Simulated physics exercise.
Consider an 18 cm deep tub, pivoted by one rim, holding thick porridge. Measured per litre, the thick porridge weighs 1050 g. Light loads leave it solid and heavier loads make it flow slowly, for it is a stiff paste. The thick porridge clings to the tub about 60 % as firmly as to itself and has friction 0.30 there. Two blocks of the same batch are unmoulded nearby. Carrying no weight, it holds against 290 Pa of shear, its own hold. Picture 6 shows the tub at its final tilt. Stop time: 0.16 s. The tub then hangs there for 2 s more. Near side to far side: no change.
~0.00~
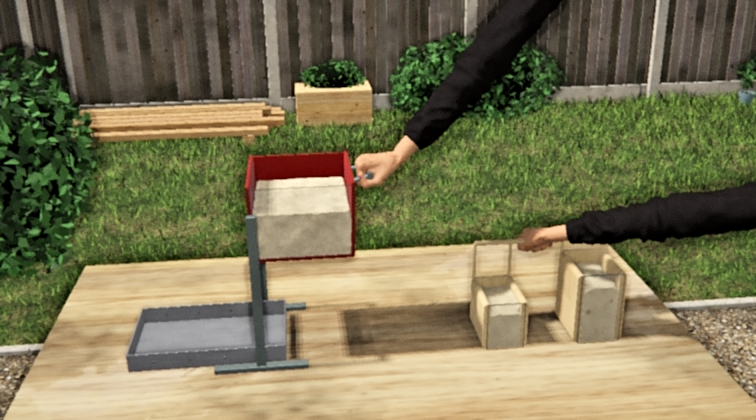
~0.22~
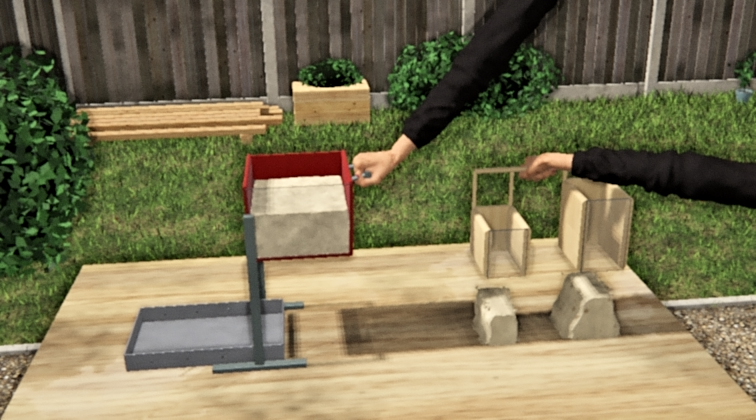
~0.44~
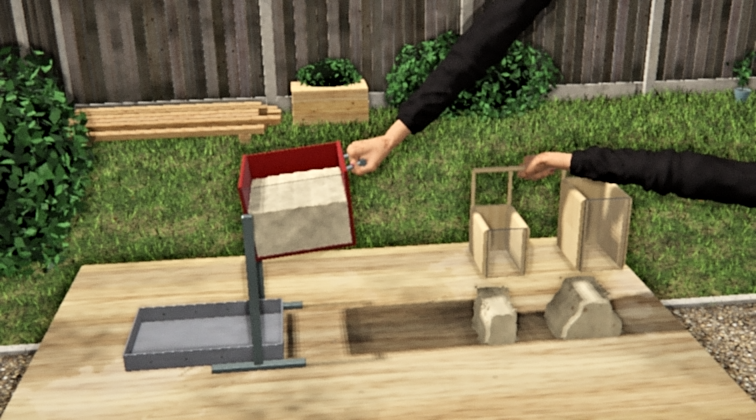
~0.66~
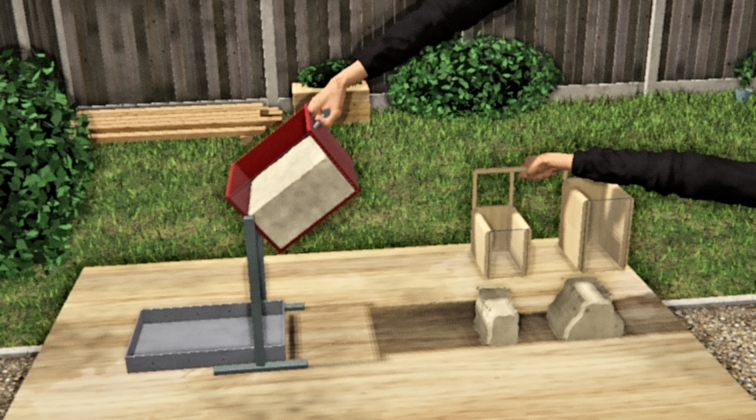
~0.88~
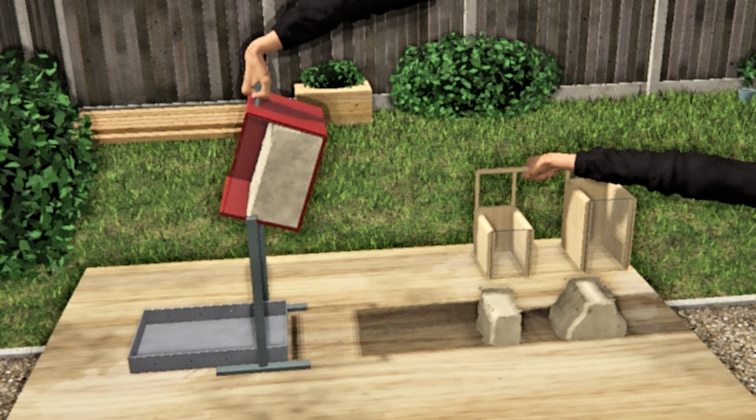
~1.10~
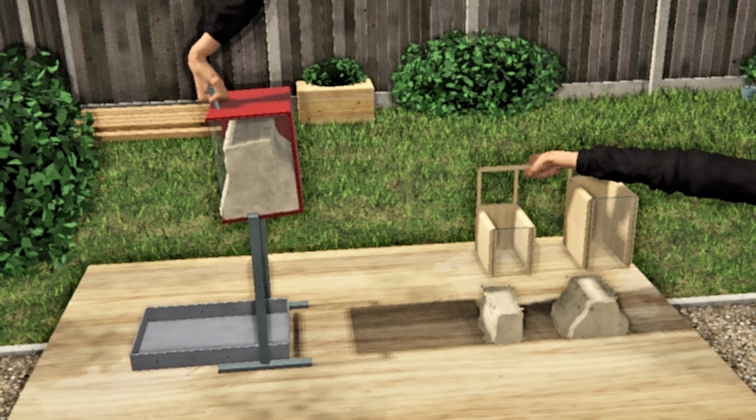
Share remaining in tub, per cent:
Near 44 percent.
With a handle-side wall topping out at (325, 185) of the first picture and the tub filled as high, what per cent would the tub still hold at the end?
Then near 65 % stays in the tub.
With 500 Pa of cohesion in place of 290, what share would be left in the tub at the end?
50 %.
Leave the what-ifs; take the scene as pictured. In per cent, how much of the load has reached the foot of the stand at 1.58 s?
55 %.
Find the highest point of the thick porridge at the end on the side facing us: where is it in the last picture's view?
Somewhere near (264, 186) in the last view.
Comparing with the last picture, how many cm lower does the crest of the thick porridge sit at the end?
Roughly 11 cm.
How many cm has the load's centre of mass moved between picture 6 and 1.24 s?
The distance comes to some 7 cm.
After 1.24 s, the tub is at 94 degrees and holds 70 %.
After 1.41 s, the tub is at 94 degrees and holds 44 %.
After 1.58 s, the tub is at 94 degrees and holds 44 %.
After 1.75 s, the tub is at 94 degrees and holds 44 %.
After 3.10 s, at the end, the tub is at 94 degrees and holds 44 %.
